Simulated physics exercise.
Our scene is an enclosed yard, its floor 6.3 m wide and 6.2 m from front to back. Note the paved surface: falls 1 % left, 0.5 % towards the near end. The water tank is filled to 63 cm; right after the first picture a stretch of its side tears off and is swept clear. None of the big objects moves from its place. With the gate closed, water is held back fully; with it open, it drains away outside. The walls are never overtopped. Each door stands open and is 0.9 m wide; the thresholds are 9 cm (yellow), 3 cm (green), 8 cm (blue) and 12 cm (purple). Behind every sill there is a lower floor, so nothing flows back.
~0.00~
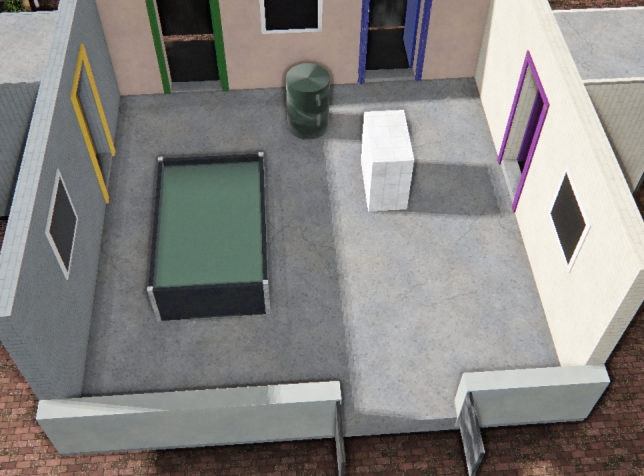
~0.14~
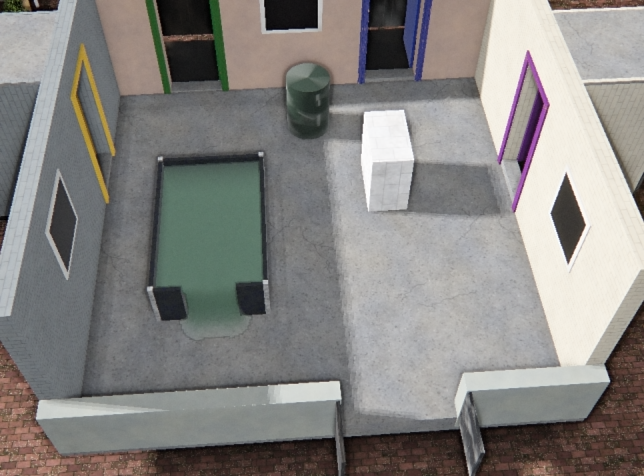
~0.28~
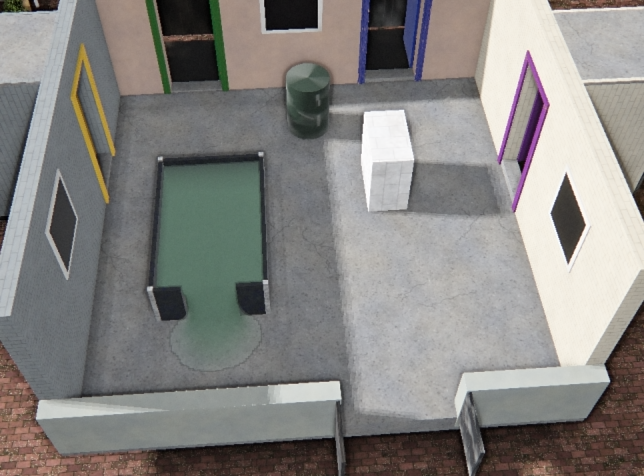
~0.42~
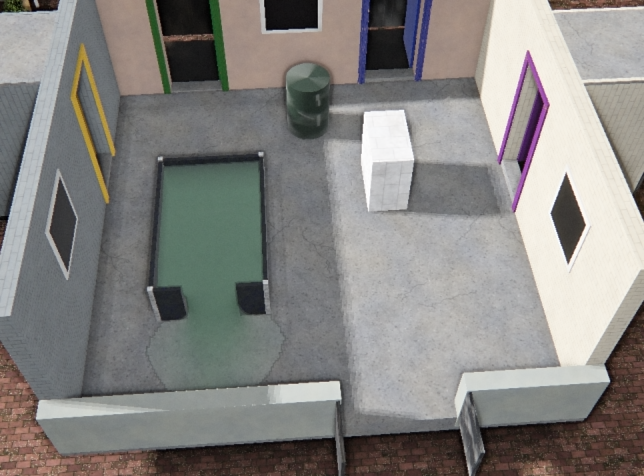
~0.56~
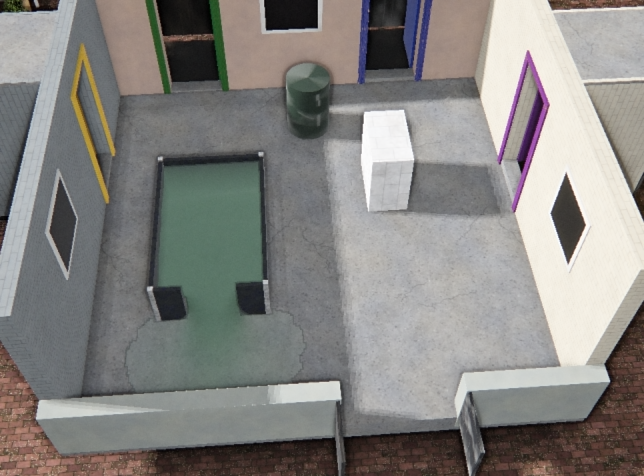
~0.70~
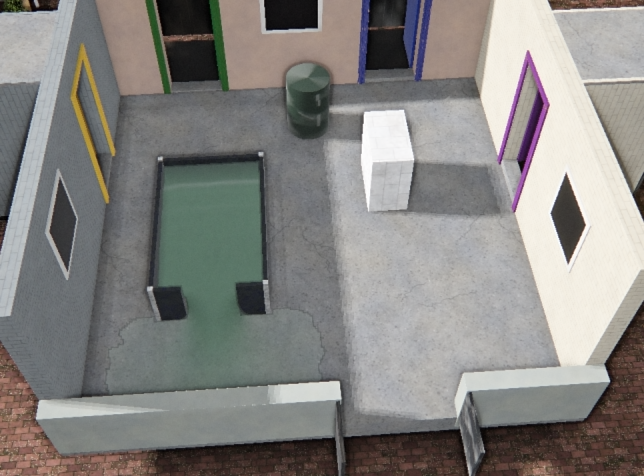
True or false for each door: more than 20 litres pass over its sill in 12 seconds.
Per door: The yellow door: False; the green door: True; the blue door: False; the purple door: False.
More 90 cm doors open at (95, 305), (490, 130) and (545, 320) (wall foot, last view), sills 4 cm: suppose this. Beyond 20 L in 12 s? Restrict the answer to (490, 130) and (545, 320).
In the order given, lower then higher.
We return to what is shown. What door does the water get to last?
I'd say the blue one.
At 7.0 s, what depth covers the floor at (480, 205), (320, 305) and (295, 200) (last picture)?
Spot one 4 cm, spot two 1 cm, spot three 0 cm.
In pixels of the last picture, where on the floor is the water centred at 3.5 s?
The water's centre is around (227, 292).
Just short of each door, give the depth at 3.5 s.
You'd see yellow at 4 cm, green at 0 cm, blue at 0 cm and purple at 0 cm.
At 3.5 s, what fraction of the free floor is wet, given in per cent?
Around 45 per cent wet.
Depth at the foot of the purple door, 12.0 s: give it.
Average: ~ 3.0 cm.
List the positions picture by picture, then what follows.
Still water, 63 cm deep, in the water tank at (210, 221), in the first picture.
Water pours out at (212, 304) and has run 0.5 m, to (244, 325); typically 9 cm deep outside, 63 cm at the water tank's back, in the second picture.
The front is at (213, 366), 0.8 m from the gap at (212, 306); 0.7 m2 of floor is under water; 63 cm left at the back of the water tank, in the third picture.
Water pours out at (212, 306) and has run 1.4 m, to a hidden place; typically 6 cm deep outside, 63 cm at the water tank's back, in the fourth picture.
Water pours out at (212, 305) and has run 1.6 m, to a hidden place; typically 5 cm deep outside, 63 cm at the water tank's back, in the fifth picture.
The front is at a hidden place, 1.9 m from the gap at (212, 305); 3.2 m2 of floor is under water; 58 cm left at the back of the water tank, in the sixth picture.
After 1.4 s water covers 15 % of the floor and is deepest (44 cm) near (78, 426); yellow door not reached, green door not reached, blue door not reached, purple door not reached.
After 2.2 s water covers 25 % of the floor and is deepest (39 cm) near (93, 425); yellow door not reached, green door not reached, blue door not reached, purple door not reached.
After 3.5 s water covers 45 % of the floor and is deepest (26 cm) near (93, 425); yellow door 4 cm at the sill, 0 L in, green door not reached, blue door not reached, purple door not reached.
After 7.0 s water covers 75 % of the floor and is deepest (16 cm) near (78, 426); yellow door 8 cm at the sill, 0 L in, green door 7 cm at the sill, 28 L in, blue door not reached, purple door 3 cm at the sill, 0 L in.
After 12.0 s water covers 100 % of the floor and is deepest (10 cm) near (78, 426); yellow door 5 cm at the sill, 0 L in, green door 6 cm at the sill, 77 L in, blue door 6 cm at the sill, 0 L in, purple door 3 cm at the sill, 0 L in.
